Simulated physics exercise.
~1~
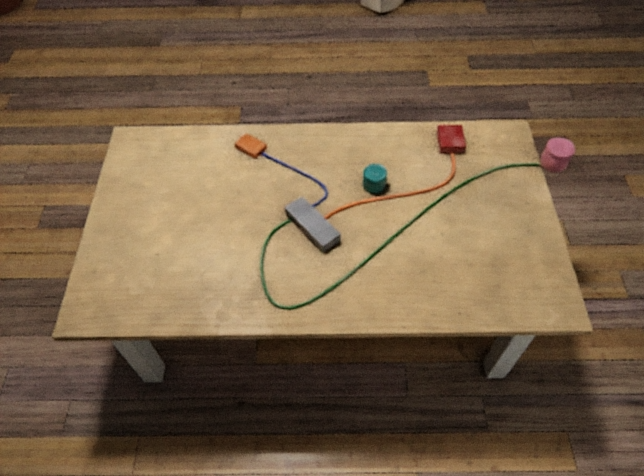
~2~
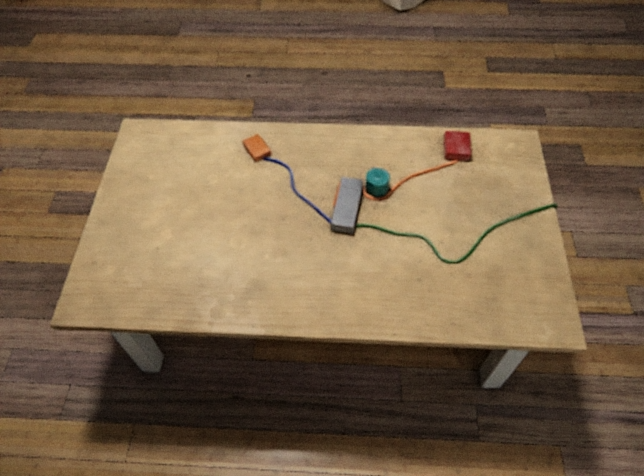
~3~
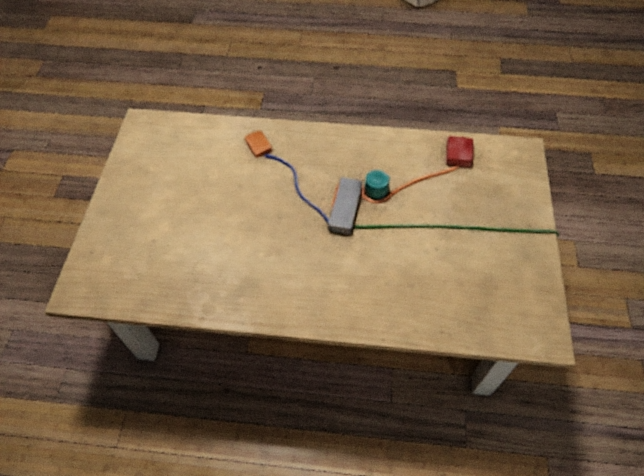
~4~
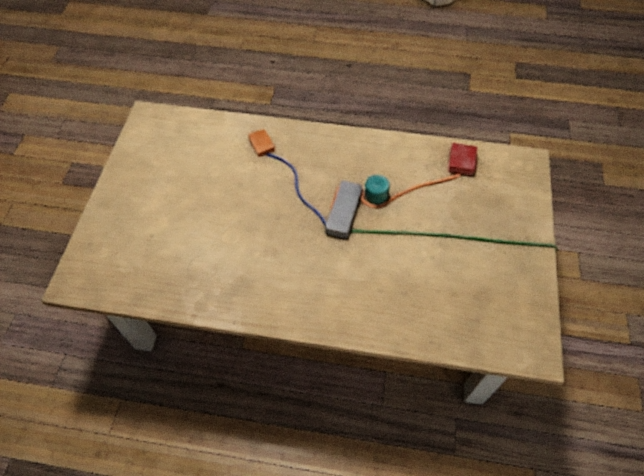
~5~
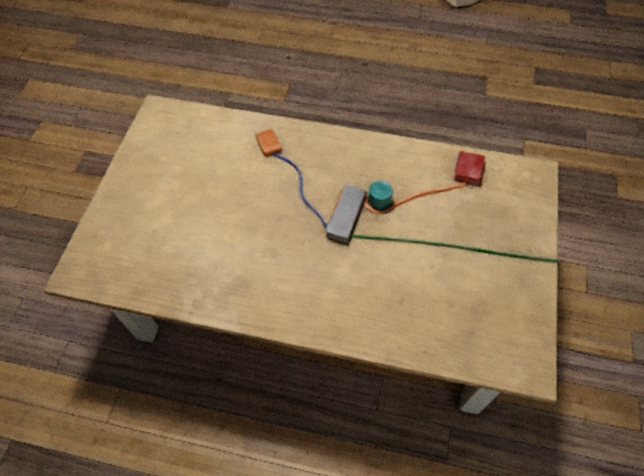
At first, a grey strip sits on a wooden table, joined by a blue cable to an orange drive, an orange cable to a red charger, and a looping green cable to a pink speaker at the right edge. The speaker drops out of sight over that edge, dragging the green cable after it. The strip swings more upright and shifts right, close to the teal tub, while the blue cable stretches out. The green cable then pulls nearly straight. Finally, the strip rests beside the tub, the charger and drive having hardly stirred, with the green cable running over the edge.
